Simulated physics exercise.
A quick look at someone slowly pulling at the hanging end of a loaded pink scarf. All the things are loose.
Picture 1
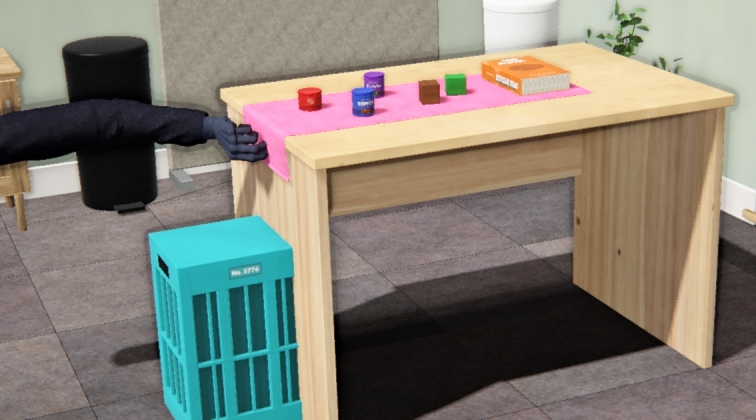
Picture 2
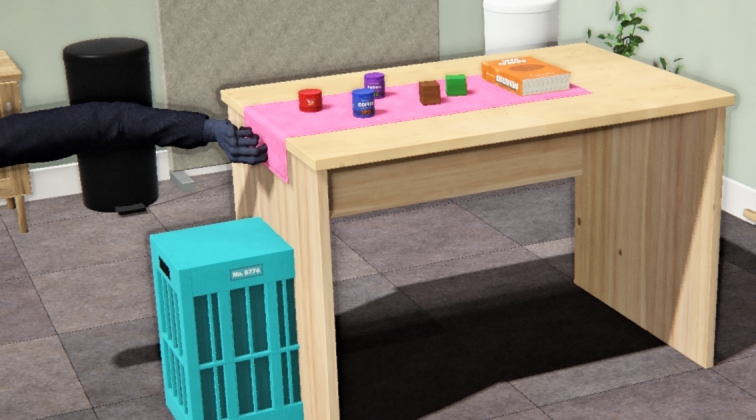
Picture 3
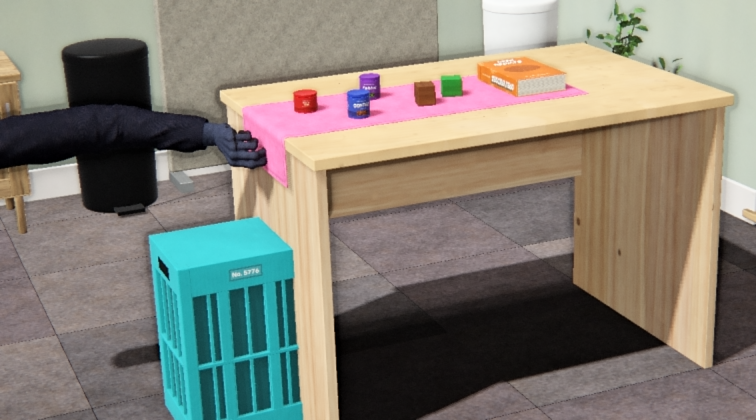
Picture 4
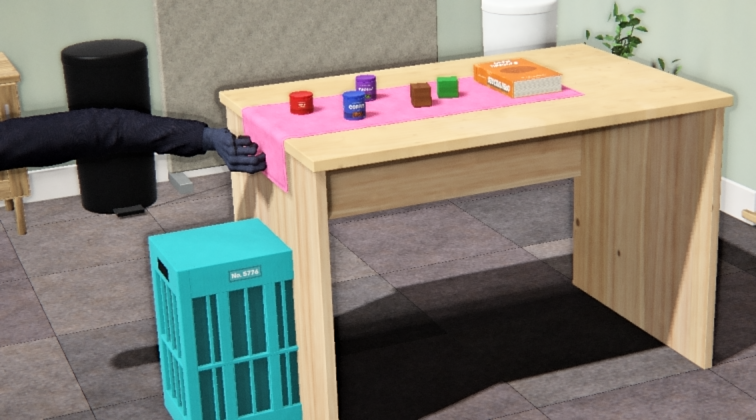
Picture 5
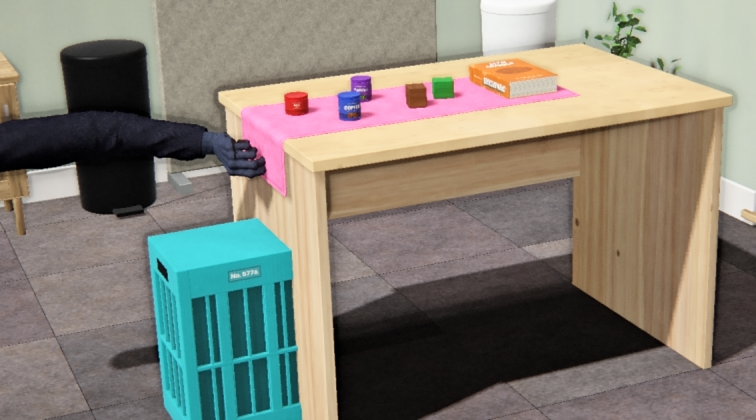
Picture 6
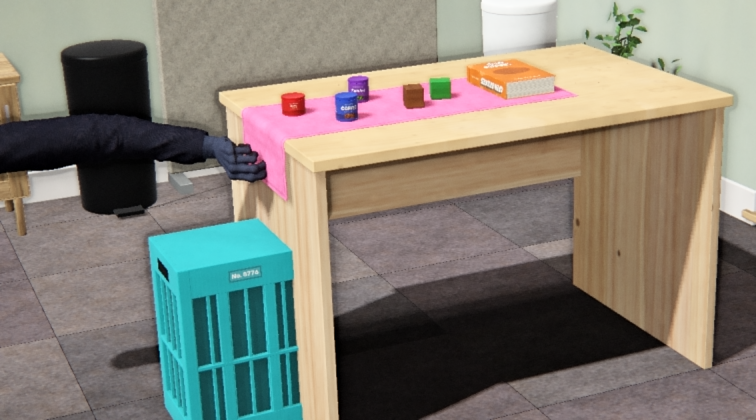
A dark-sleeved, gloved arm reaches in from the left to a wooden table in a tiled room, seen from slightly above by a still camera. On a pink scarf sit red, blue and purple pots, a brown and a green cube, and an orange book, with a teal crate below at left. The hand slowly draws the hanging end downward, and everything on the scarf slides slightly left together.
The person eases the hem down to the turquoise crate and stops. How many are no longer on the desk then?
The count of fallen things is one.
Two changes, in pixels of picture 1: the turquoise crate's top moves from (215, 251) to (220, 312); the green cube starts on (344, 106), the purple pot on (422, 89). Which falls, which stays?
The green cube goes over, the purple pot survives.
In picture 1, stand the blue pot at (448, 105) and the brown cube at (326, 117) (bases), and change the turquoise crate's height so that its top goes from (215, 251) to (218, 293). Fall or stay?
The blue pot stays on; the brown cube drops off.
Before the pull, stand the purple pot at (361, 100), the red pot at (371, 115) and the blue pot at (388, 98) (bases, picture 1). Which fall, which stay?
The purple pot keeps its place on top; the red pot survives; the blue pot holds on.
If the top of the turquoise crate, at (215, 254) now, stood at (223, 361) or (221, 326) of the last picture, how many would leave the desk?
The count: 4 and 3.
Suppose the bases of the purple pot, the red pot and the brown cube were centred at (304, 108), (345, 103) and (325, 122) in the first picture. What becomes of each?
The purple pot drops off, the red pot survives, the brown cube is carried off.
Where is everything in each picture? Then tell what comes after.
Hem (289, 181); red pot (310, 90); blue pot (363, 90); purple pot (374, 74); brown cube (429, 82); green cube (456, 76); top of the crate (215, 251), in the first picture.
Hem (289, 183); red pot (310, 91), in the second picture.
Hem (288, 188); blue pot (358, 92), in the third picture.
Hem (288, 192); purple pot (366, 77); top of the crate (214, 254), in the fourth picture.
Hem (286, 197); brown cube (416, 86), in the fifth picture.
Hem (288, 201); red pot (293, 95); blue pot (346, 95); purple pot (358, 78); brown cube (413, 86); green cube (440, 80), in the sixth picture.
Soon after, hem near (267, 211); all still up.
After that, hem on the crate; red pot gone.
In the end, hem on the crate; red pot gone. It carries off one.
